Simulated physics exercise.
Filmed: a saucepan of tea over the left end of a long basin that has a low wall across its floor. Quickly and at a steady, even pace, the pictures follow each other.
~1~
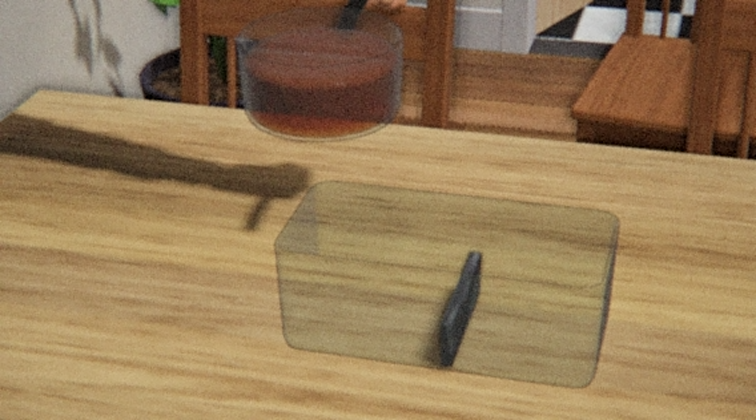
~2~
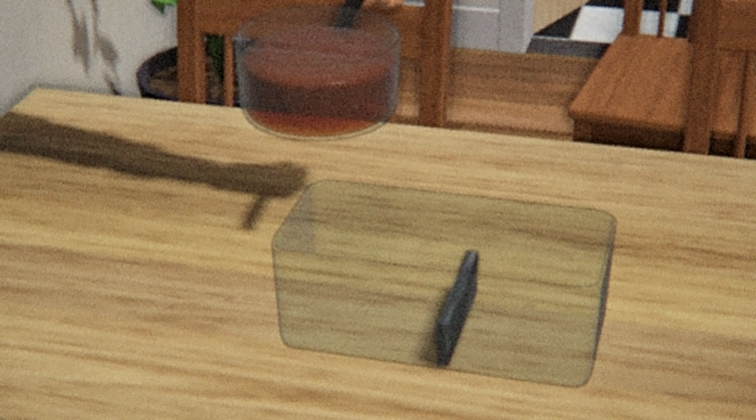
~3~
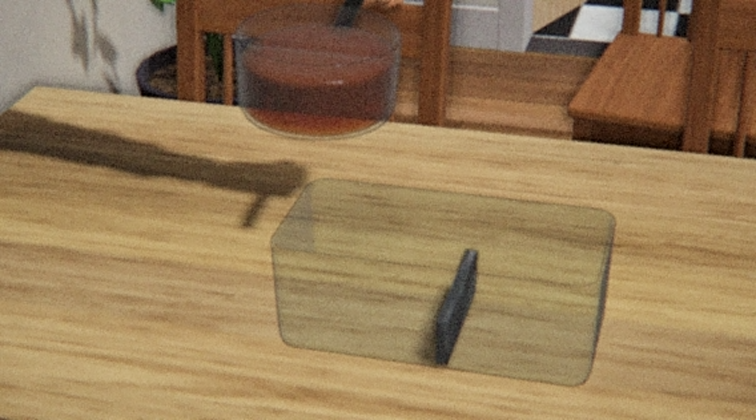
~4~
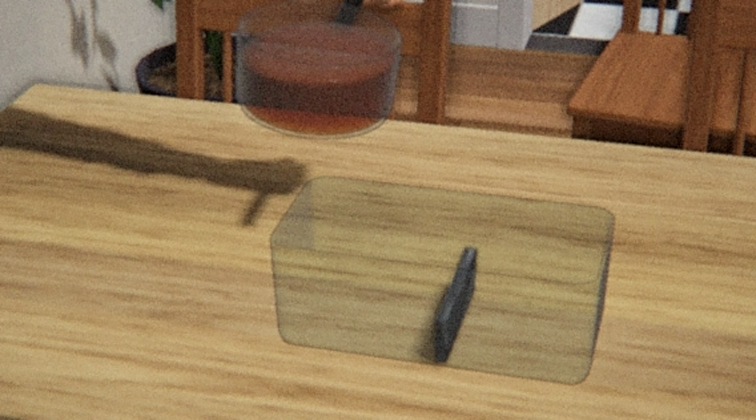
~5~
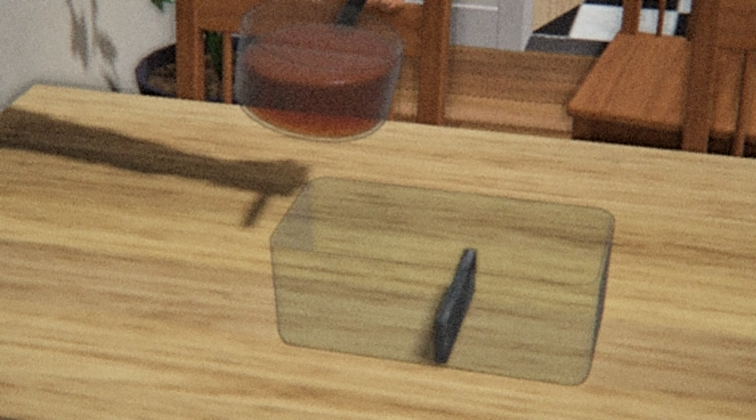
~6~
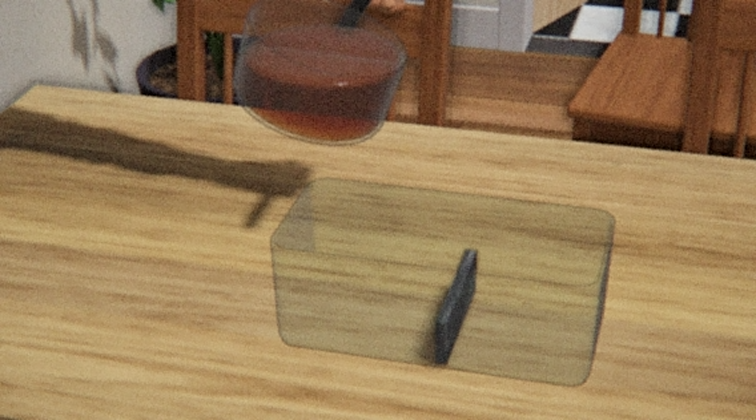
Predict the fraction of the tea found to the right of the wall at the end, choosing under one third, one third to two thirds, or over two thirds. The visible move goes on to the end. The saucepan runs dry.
Middling share.
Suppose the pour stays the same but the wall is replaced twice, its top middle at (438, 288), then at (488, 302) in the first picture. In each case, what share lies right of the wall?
Case 1: 70 %; case 2: 30 %.
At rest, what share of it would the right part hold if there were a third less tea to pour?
About 30 in a hundred.
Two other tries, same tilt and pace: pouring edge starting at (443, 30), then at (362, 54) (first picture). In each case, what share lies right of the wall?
First try 75 %, second try 10 %.
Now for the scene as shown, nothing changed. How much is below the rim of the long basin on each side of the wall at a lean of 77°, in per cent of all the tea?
The left part holds close to 5 per cent, the right part close to 20.
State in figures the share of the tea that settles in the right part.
That works out to roughly 55 percent.
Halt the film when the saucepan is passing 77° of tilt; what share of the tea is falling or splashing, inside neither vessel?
Airborne fraction: Approx. 35 %.
A moment on, the saucepan is tipped on its side and 41 per cent is still to pour, 4 is left of the wall and 19 right of it.
Next, the saucepan is tipped right over and 3 per cent is still to pour, 37 is left of the wall and 53 right of it.
Then the saucepan is tipped right over and 0 per cent is still to pour, 46 is left of the wall and 53 right of it.
Later the saucepan is tipped right over and 0 per cent is still to pour, 46 is left of the wall and 53 right of it.
At rest 46 per cent lies left of the wall, 54 right of it and 1 outside.
